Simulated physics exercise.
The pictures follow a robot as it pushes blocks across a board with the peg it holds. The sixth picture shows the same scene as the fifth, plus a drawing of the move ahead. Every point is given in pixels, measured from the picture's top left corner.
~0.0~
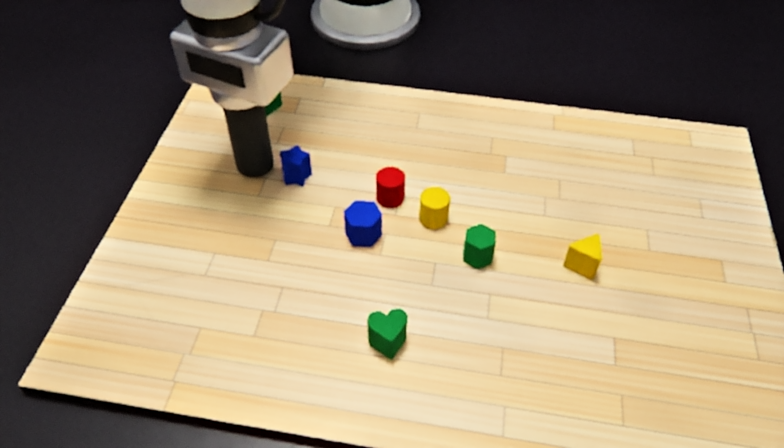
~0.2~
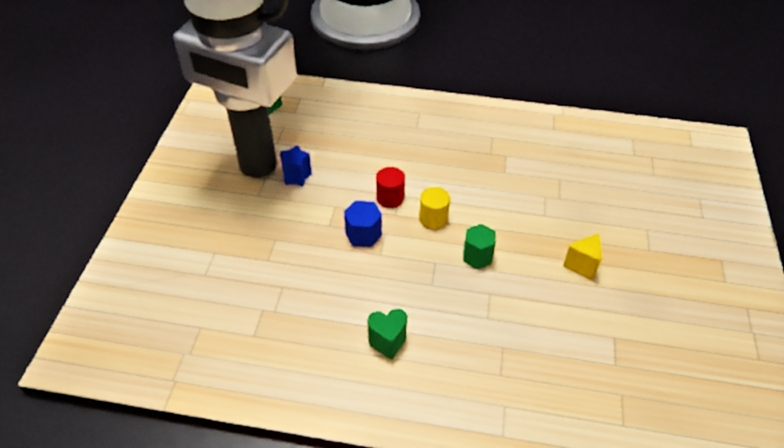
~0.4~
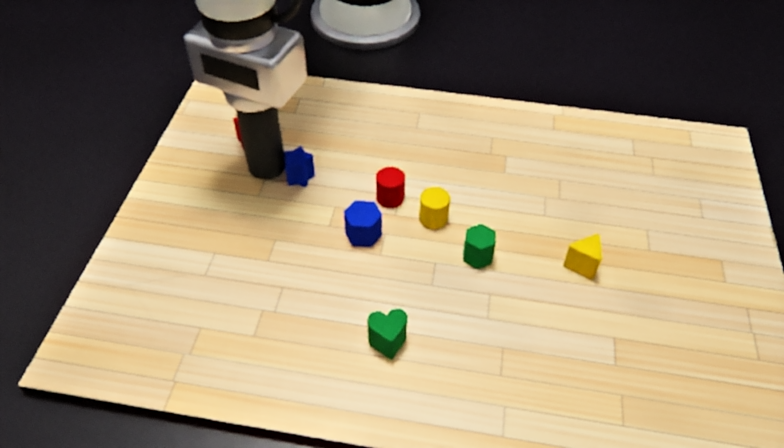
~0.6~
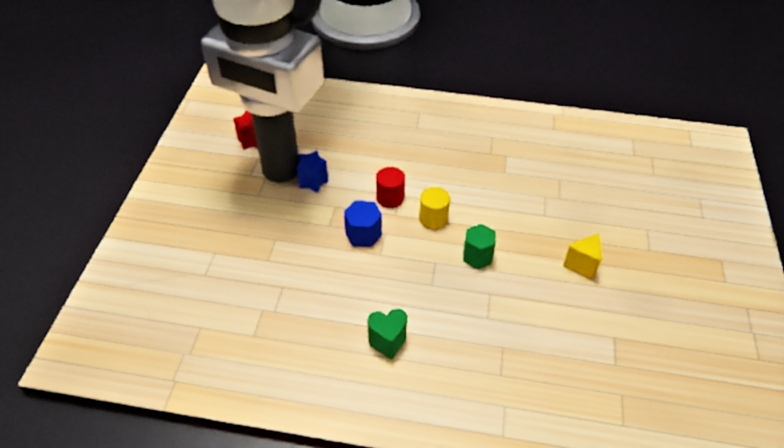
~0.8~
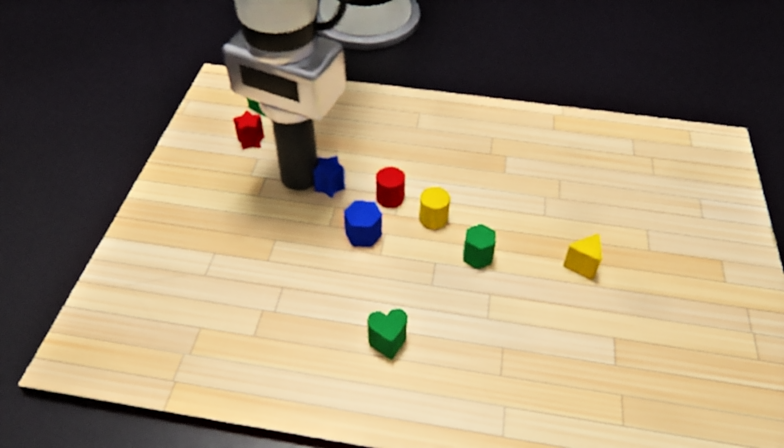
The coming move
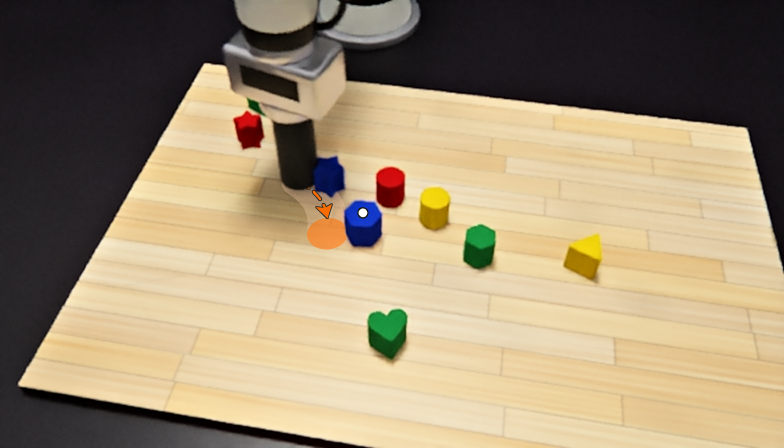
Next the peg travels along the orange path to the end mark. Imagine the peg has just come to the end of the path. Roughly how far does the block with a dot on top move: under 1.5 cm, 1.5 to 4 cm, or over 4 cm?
Under 1.5 cm.
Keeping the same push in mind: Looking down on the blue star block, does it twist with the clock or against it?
Viewed from overhead, the blue star block winds up turned anticlockwise.
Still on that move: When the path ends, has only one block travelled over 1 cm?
Yes - that is the case.
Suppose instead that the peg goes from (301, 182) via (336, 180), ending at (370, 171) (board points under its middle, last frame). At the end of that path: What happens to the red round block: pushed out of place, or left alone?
Put simply, it goes somewhere else.
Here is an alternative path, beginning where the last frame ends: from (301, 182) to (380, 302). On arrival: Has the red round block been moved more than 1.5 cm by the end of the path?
No
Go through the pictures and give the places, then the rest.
In the first picture, lower end of the peg at (255, 164), tops of blocks, blue star block at (294, 155), blue hexagon at (363, 213), red round block at (391, 176).
In the second picture, peg at (258, 164), blocks as before.
In the third picture, peg at (267, 166), blue star block at (297, 156).
In the fourth picture, peg at (281, 169), blue star block at (311, 160).
In the fifth picture, peg at (300, 177), blue star block at (328, 165), blue hexagon at (363, 213), red round block at (391, 176).
The drawn path runs from (301, 182) through (317, 196) and (327, 213) to (327, 233); the dot is on the blue hexagon.
The first path, step by step. Halfway along, peg at (323, 199); blue star block at (352, 175), turned 30° anticlockwise.
At the end, peg at (327, 228); blue star block at (352, 176), turned 40° anticlockwise; blue hexagon at (365, 215), turned 15° anticlockwise; red round block not moved.
